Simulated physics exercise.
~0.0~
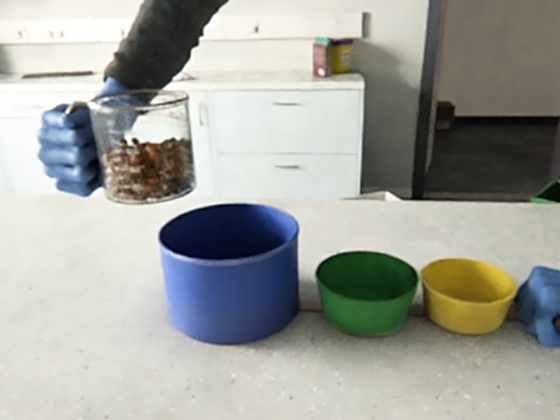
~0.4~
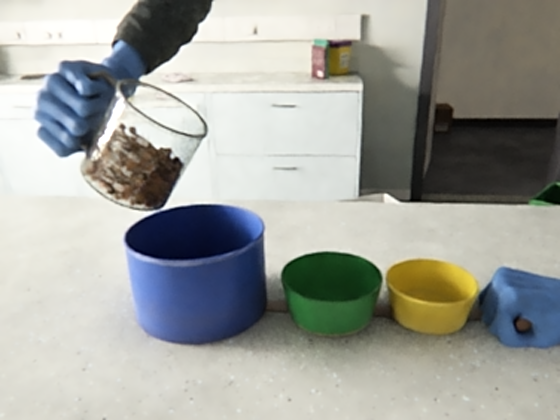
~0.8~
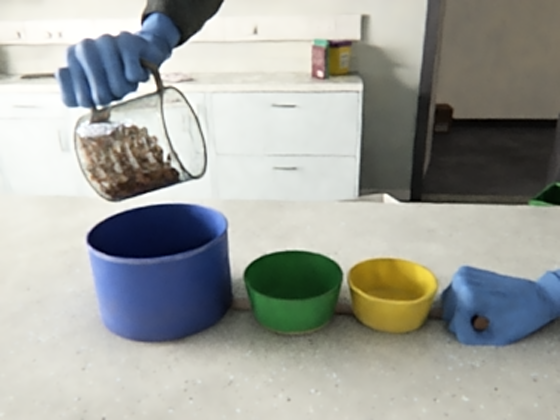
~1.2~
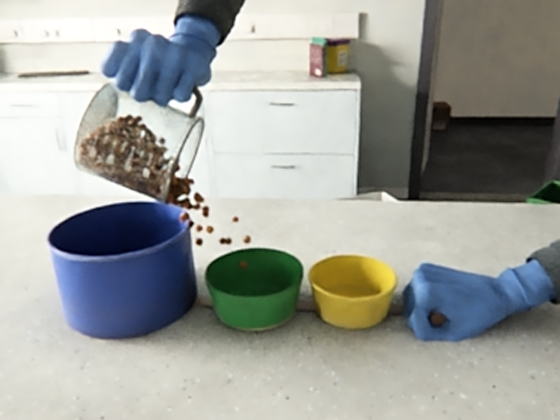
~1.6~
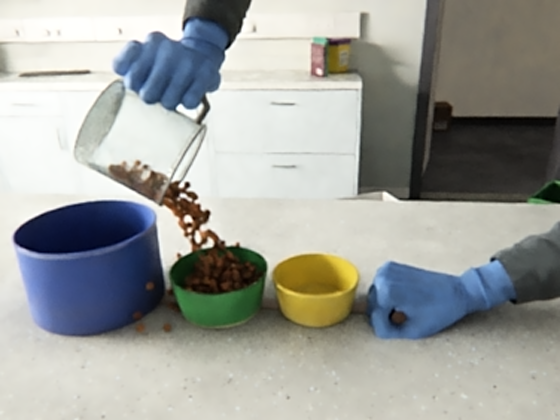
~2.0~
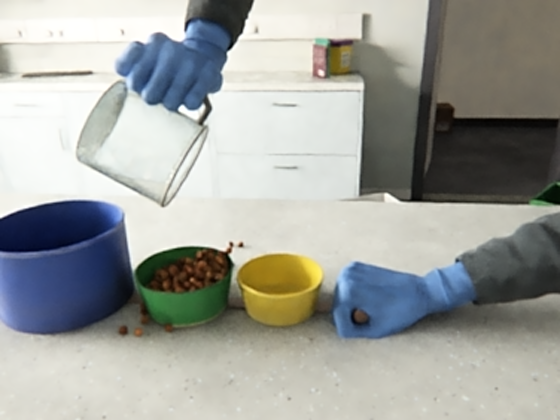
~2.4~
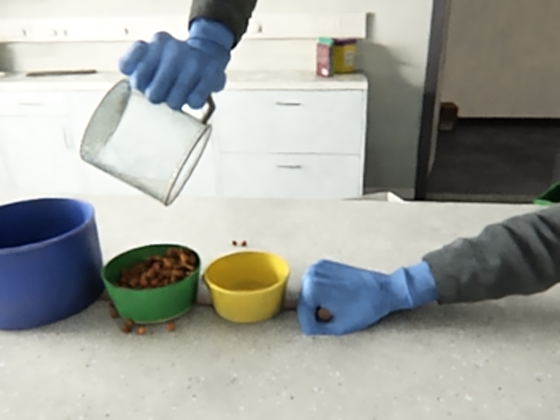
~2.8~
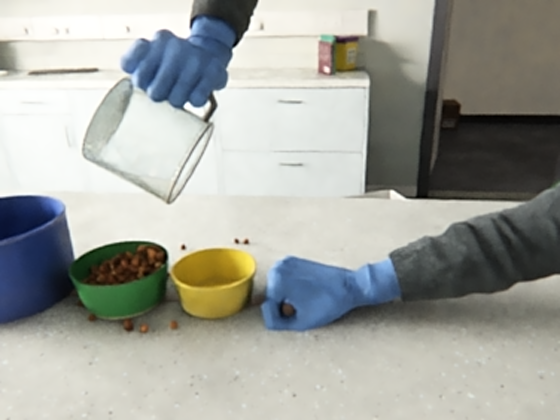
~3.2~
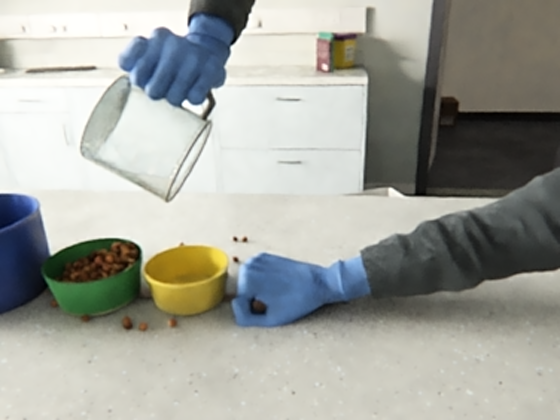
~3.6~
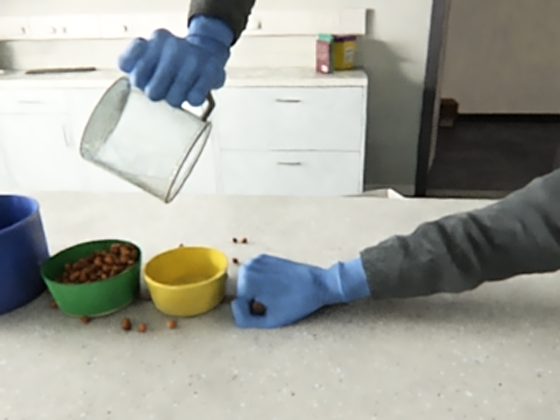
A gloved hand tipped a clear jug of small brown balls while another slid a blue pot, a green dish and a yellow dish left; most balls landed in the green dish, a few scattered on the counter, and the dishes stopped.
